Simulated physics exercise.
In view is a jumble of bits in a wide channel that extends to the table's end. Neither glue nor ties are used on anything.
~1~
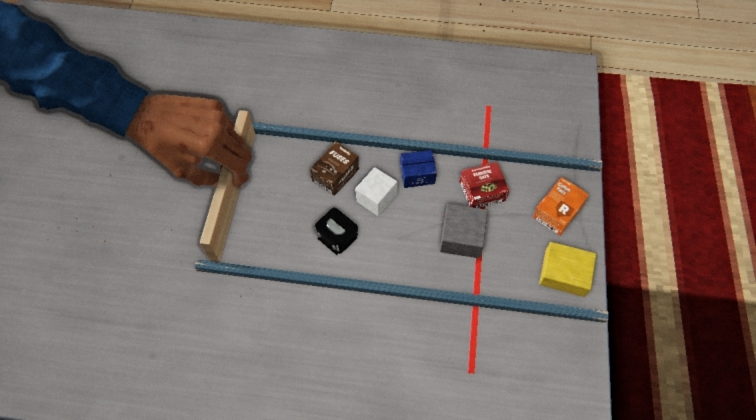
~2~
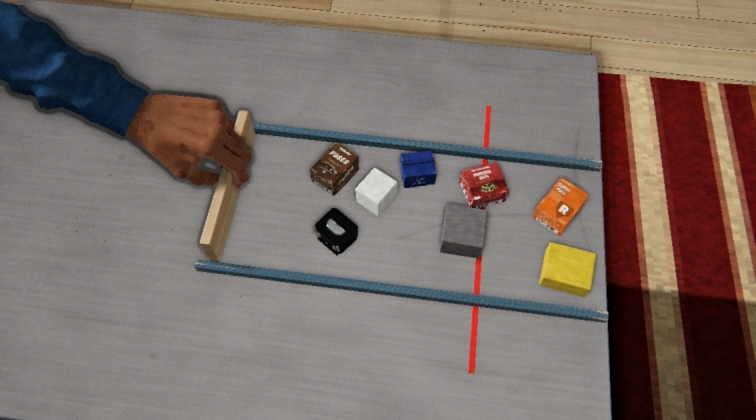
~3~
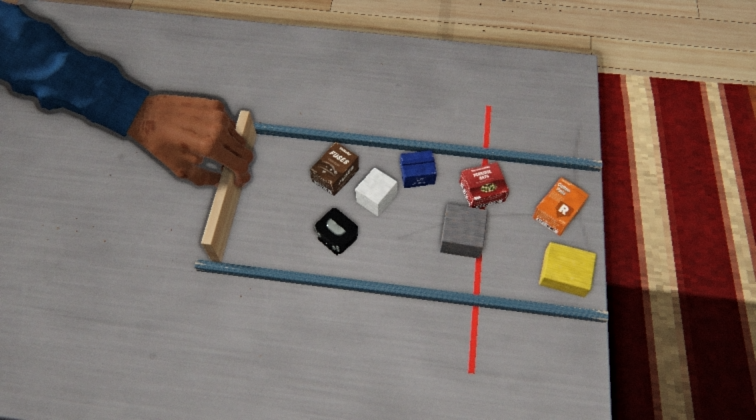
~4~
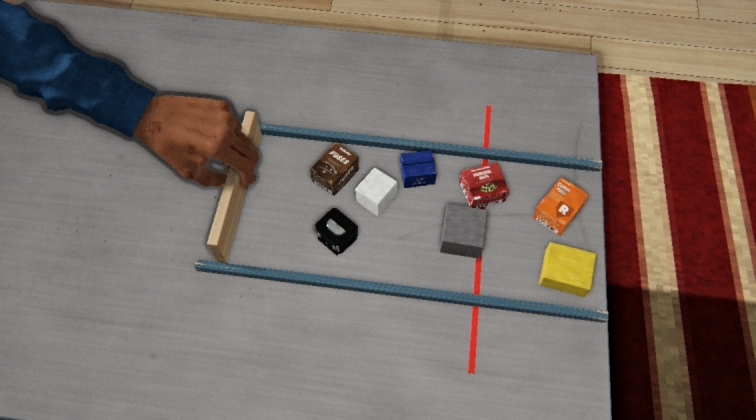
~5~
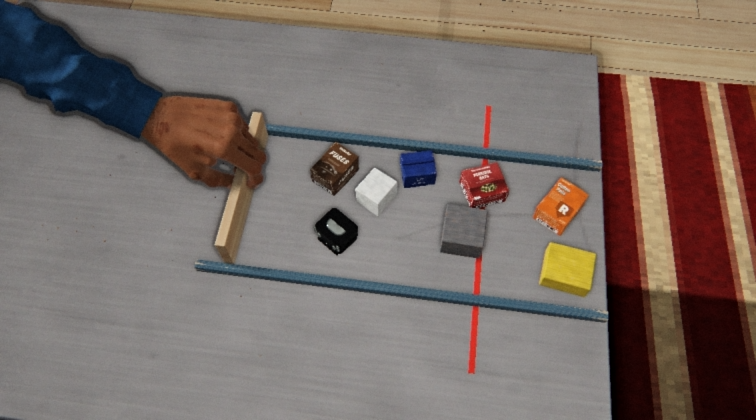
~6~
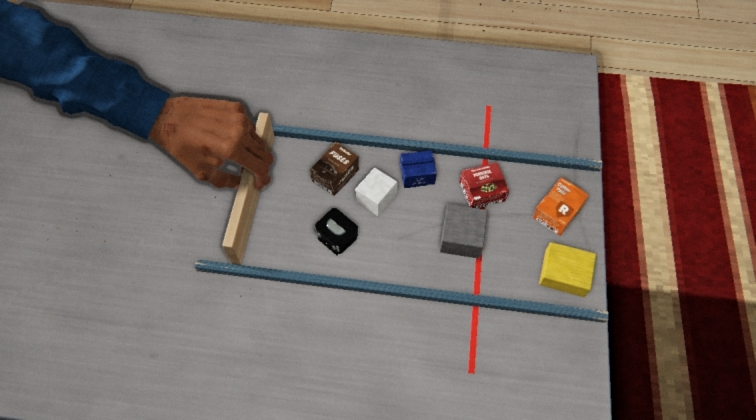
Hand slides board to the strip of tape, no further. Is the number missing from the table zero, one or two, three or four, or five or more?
Spilled: Not one.
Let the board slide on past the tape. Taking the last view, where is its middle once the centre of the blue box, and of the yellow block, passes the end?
The middle would be close to (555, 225) and then close to (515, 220).
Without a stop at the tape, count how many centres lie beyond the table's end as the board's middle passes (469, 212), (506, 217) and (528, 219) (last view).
Taking the three positions in turn, the counts come to 0, 1 and 3.
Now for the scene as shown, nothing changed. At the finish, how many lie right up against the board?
The count in contact is 3.
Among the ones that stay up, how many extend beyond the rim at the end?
Things overhanging at the end: 1.
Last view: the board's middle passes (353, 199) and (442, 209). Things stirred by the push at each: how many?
Well, it's 3 at the first one and 7 at the second.
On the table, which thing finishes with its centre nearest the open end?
Answer: The orange box.
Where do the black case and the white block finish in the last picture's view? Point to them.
You'll see the black case at (498, 246), with the white block at (499, 218).
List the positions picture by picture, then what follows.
Yellow block (568, 269); orange box (561, 206); red box (484, 186); board (230, 184); tape (481, 225), in the first frame.
Orange box (561, 207); grey block (464, 231), in the second frame.
Red box (484, 186); blue box (418, 169), in the third frame.
Yellow block (567, 270); white block (377, 192), in the fourth frame.
Orange box (561, 207); board (244, 186), in the fifth frame.
Yellow block (567, 270); orange box (561, 207); red box (484, 186); board (251, 187); tape (481, 225), in the sixth frame.
Soon after, none off yet; yellow block at rest near (567, 270); orange box at rest near (561, 207); red box at rest near (484, 186).
At rest, the number that fall off is zero.
